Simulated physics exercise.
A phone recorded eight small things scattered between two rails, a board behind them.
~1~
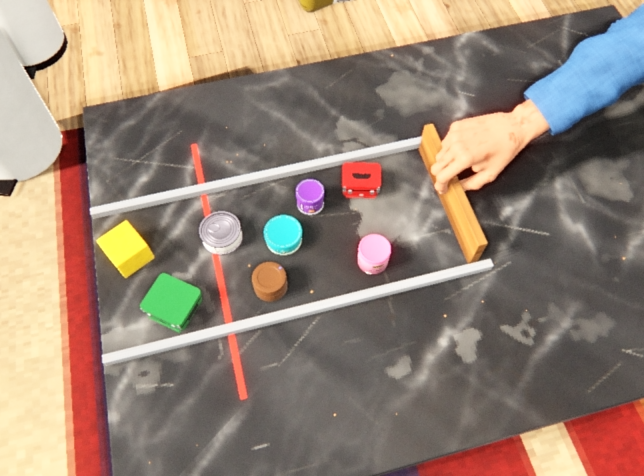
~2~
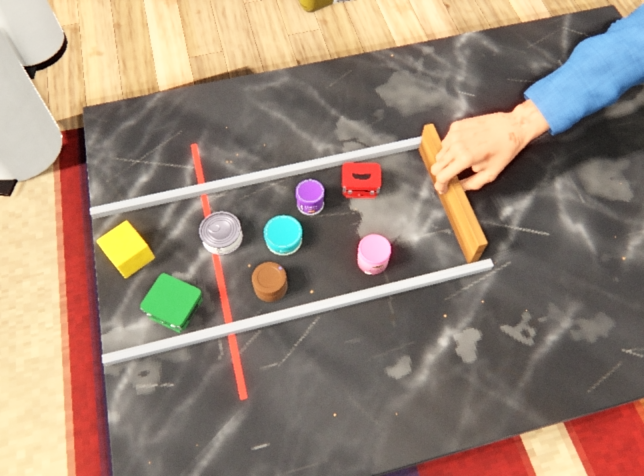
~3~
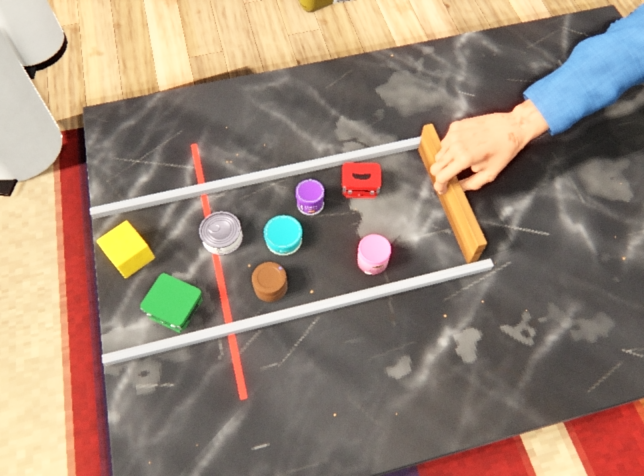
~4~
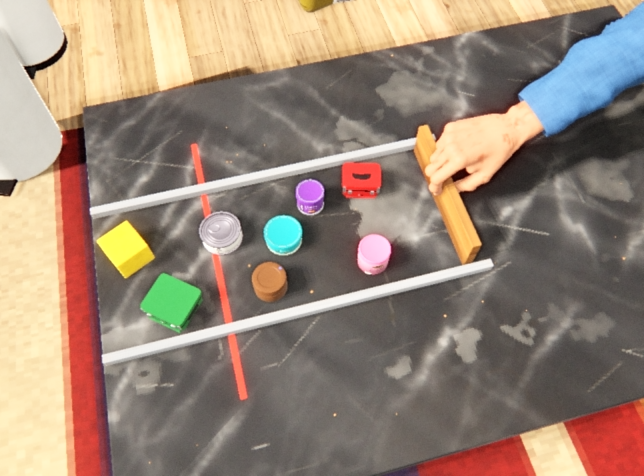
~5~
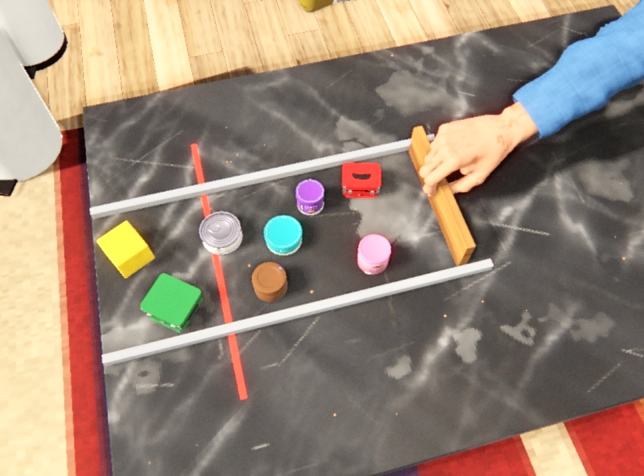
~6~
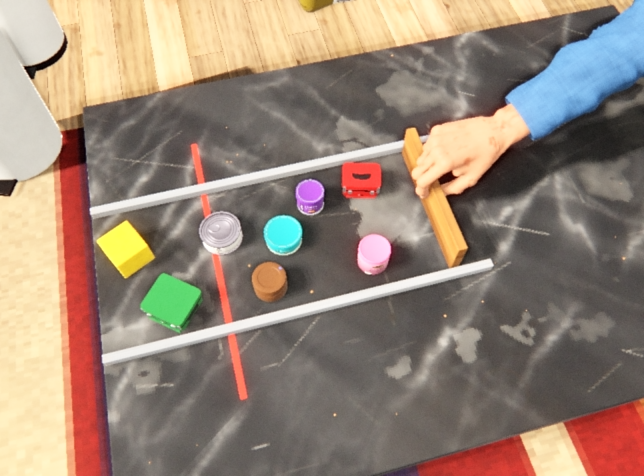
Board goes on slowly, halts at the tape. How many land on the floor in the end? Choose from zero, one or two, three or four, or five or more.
In the end, zero land there.
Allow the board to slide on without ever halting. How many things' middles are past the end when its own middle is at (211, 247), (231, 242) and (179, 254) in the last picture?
In order of the places given, that's 0, 0 and 1.
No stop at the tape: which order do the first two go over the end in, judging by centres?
The pair, in order, is the yellow block and the green case.
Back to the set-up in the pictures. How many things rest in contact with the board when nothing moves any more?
3.
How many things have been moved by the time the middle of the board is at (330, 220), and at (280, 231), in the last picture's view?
Note: First position 3; second position 6.
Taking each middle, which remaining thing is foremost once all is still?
Foremost is the yellow block.
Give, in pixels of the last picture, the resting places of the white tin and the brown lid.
The white tin at (158, 257), the brown lid at (177, 313).
Early on, none off yet; yellow block at rest near (126, 249); green case at rest near (173, 303); white tin at rest near (221, 233).
Finally, the number that fall off is zero.
